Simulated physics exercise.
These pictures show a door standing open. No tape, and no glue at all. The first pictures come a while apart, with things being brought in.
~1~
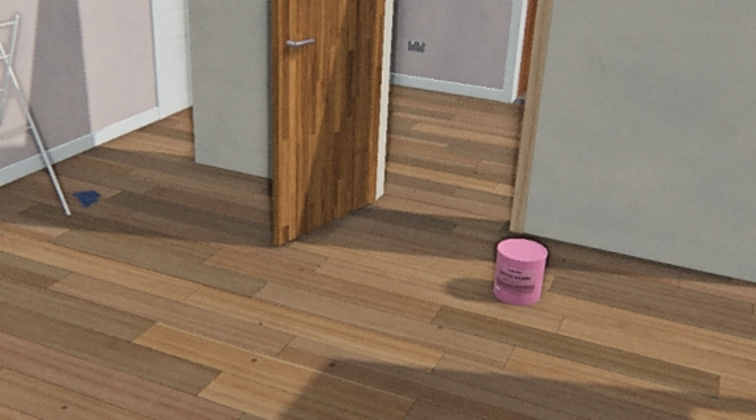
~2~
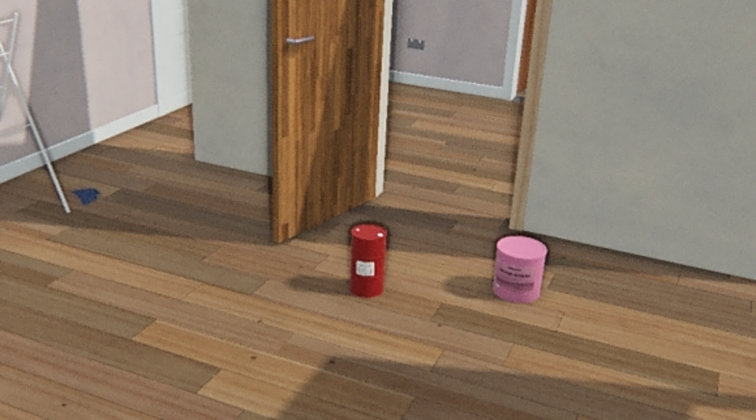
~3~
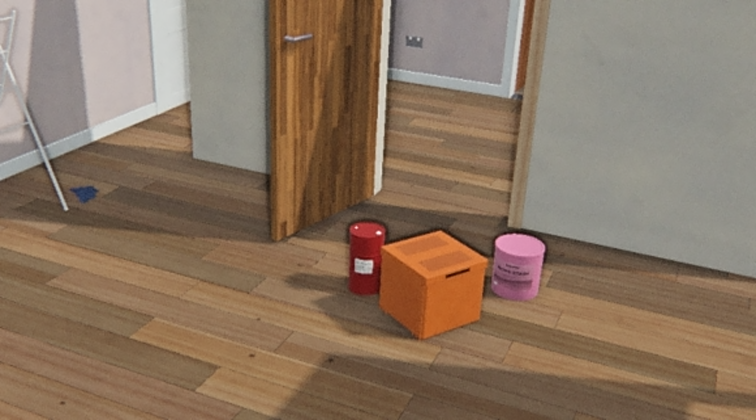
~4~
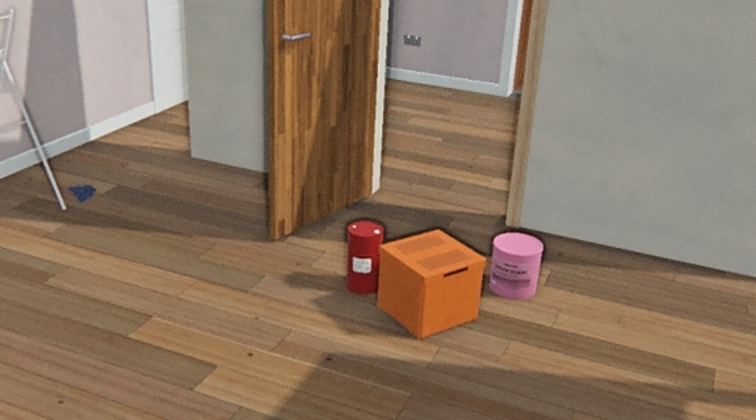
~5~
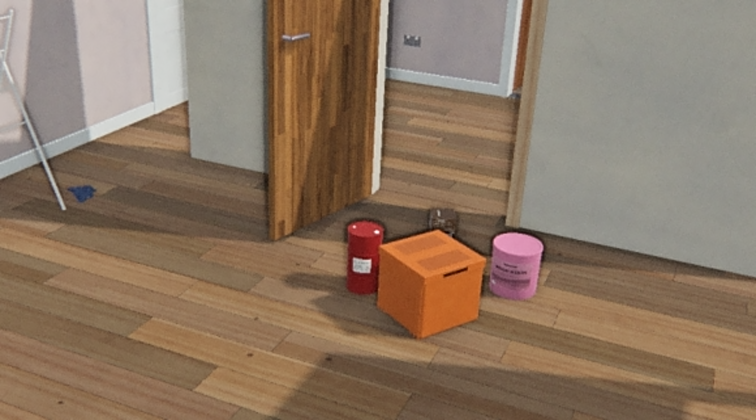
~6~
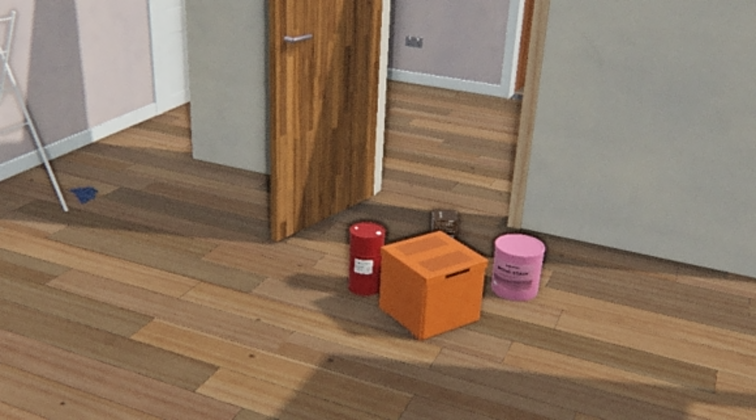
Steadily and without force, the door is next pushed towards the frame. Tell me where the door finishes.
The way is clear.
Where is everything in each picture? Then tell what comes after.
In the first frame, door wide open and still; pink pail (519, 272).
In the second frame, door wide open and still; pink pail (519, 270).
In the third frame, door wide open and still; red canister (366, 259); orange tote (431, 284).
In the fourth frame, door wide open and still; pink pail (515, 266); red canister (364, 258).
In the fifth frame, door wide open and still; orange tote (429, 284); pink pail (515, 267).
In the sixth frame, door wide open and still; brown box (444, 225); red canister (366, 259).
Then, 0.90 s on from there, door 66° open.
Then, 1.60 s on from there, door 24° open; brown box shifted about its own width near (460, 218).
Then, 1.90 s on from there, door 6° open; brown box shifted well along near (477, 208).
In the end, door 0° open; moved from the start, brown box; the other 3 unmoved. At the end, from the last picture's camera, brown box near (482, 201).
